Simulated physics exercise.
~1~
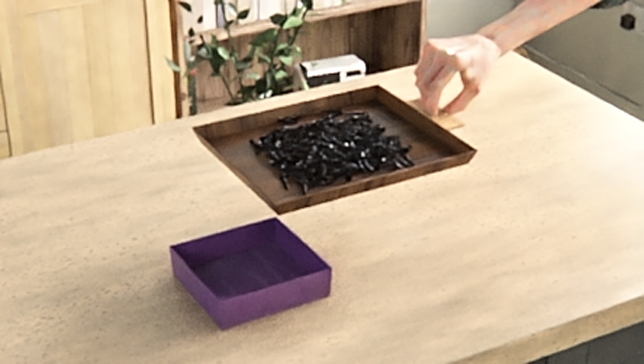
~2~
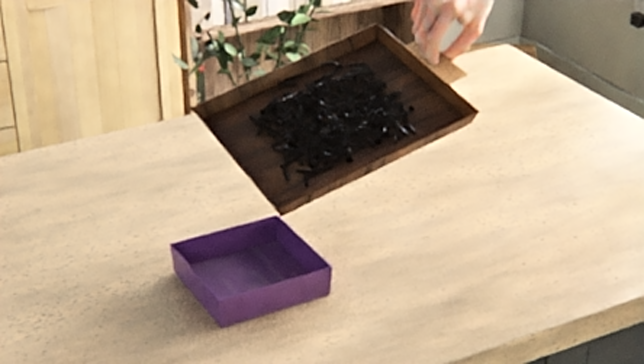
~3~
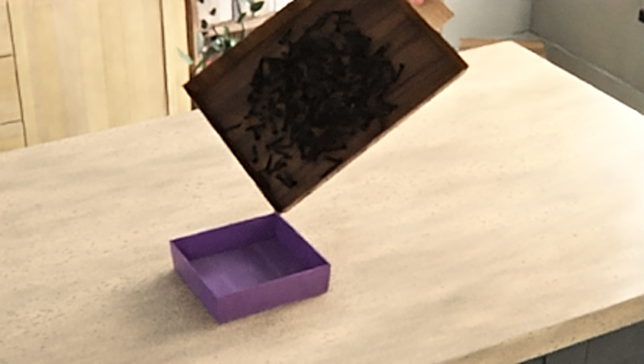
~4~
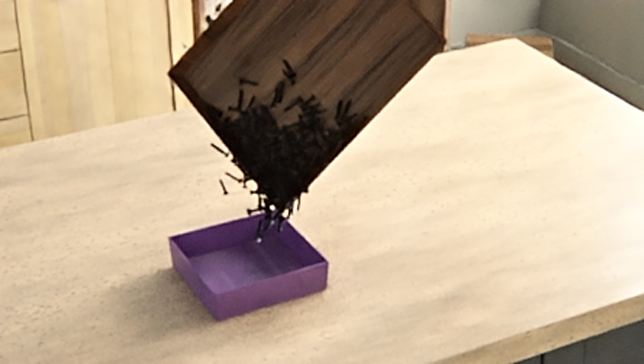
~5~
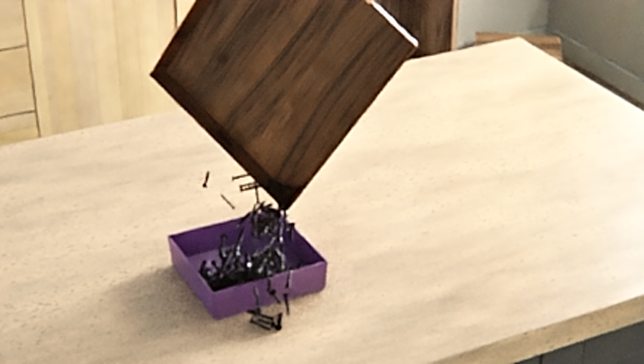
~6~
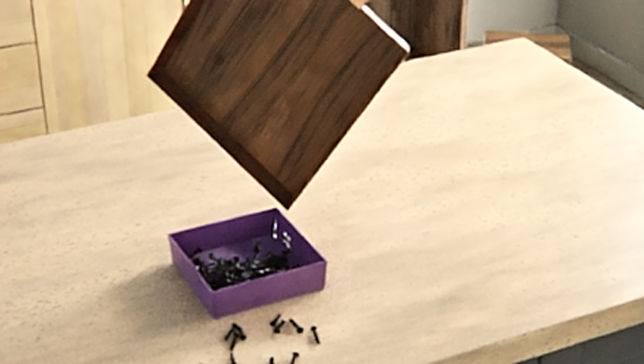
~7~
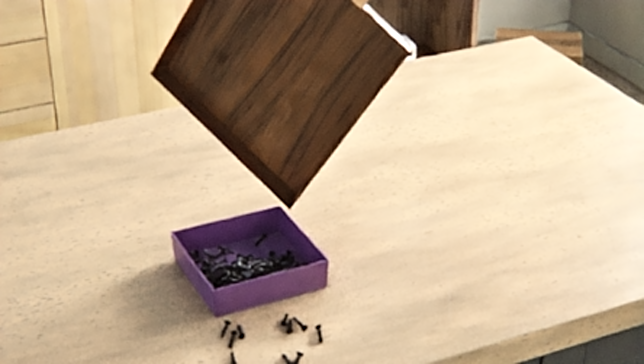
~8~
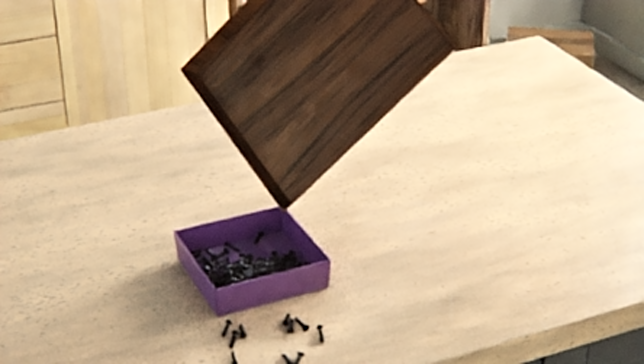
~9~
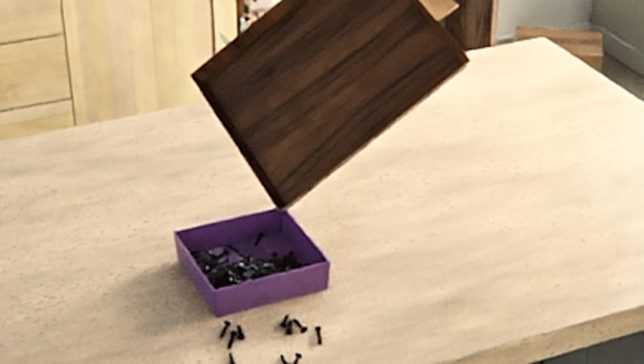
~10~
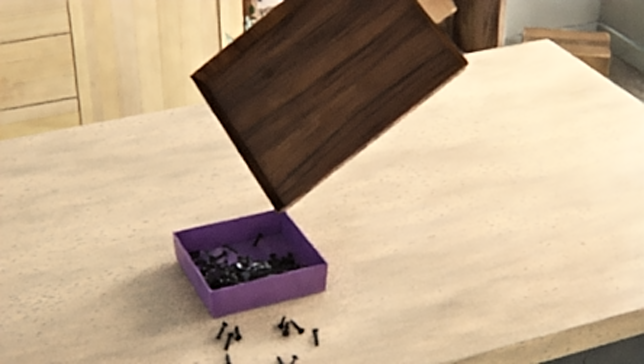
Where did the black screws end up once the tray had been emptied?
Nearly all of them ended up in the purple box, with only a few lying on the table in front of it and none seen left in the tray.
A wooden tray of small black screws, held by a hand, tipped up steeply over a purple box and poured them out. Most landed in the box, a few scattered on the table in front, and the emptied tray tilted partway back and stayed there.
